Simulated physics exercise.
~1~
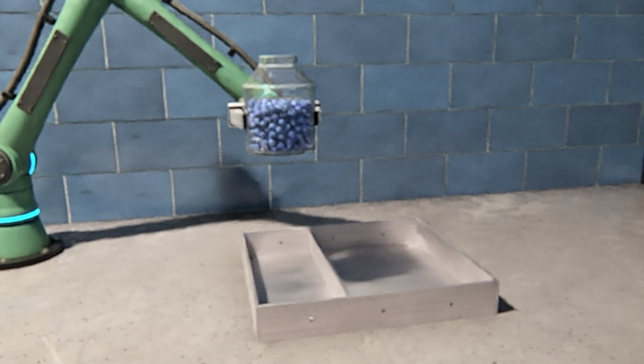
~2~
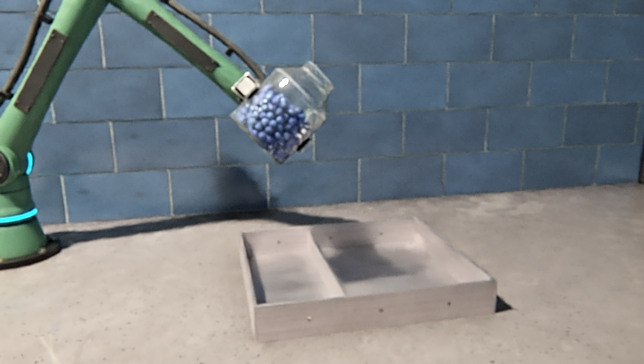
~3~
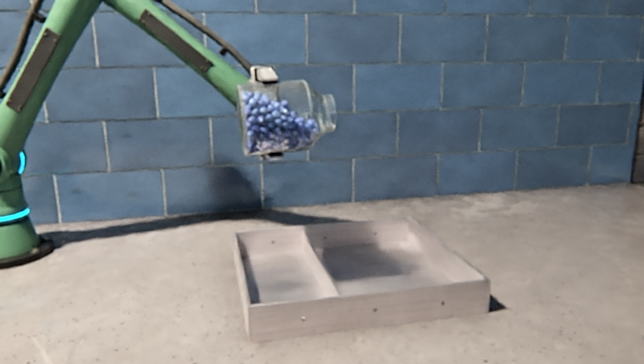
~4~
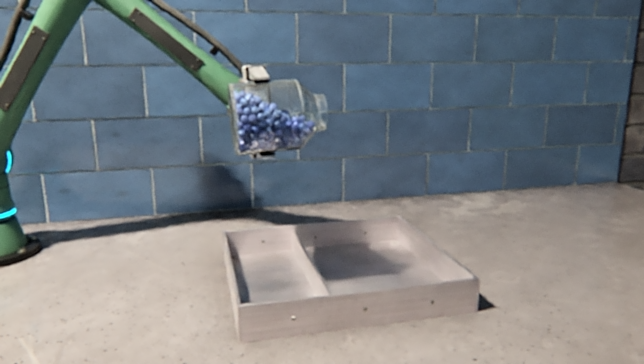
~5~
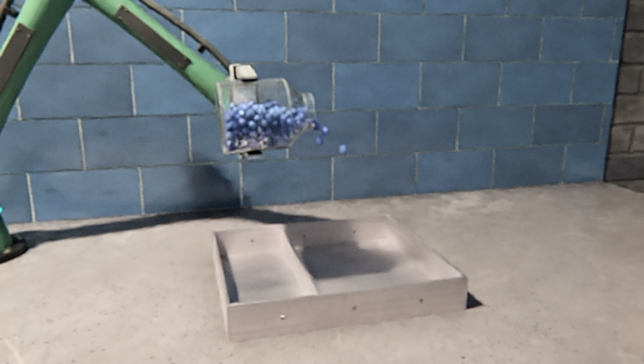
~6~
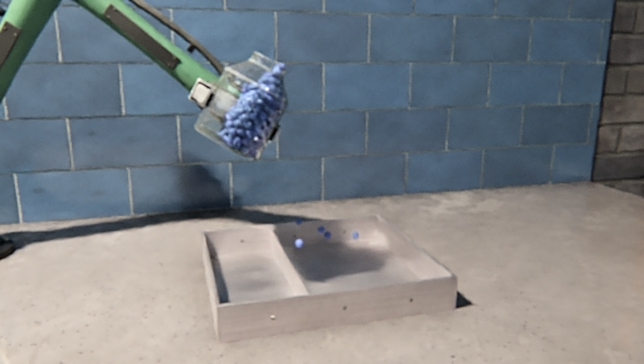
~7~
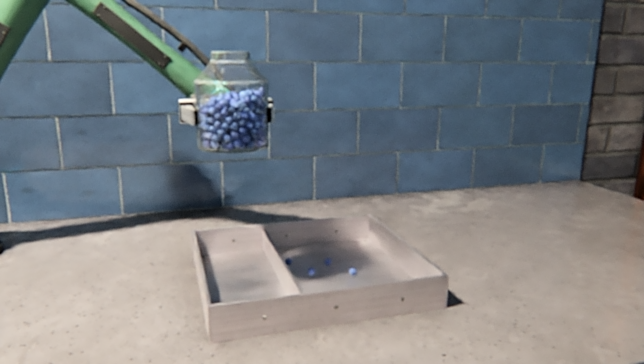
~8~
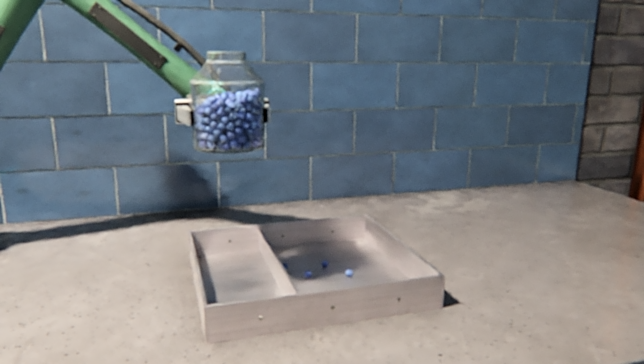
The video shows a green robotic arm tipping a clear jar of blue beads onto its side above a divided grey tray, spilling a few beads before returning it upright. The jar remains mostly full, with a few beads resting in the tray's right compartment.
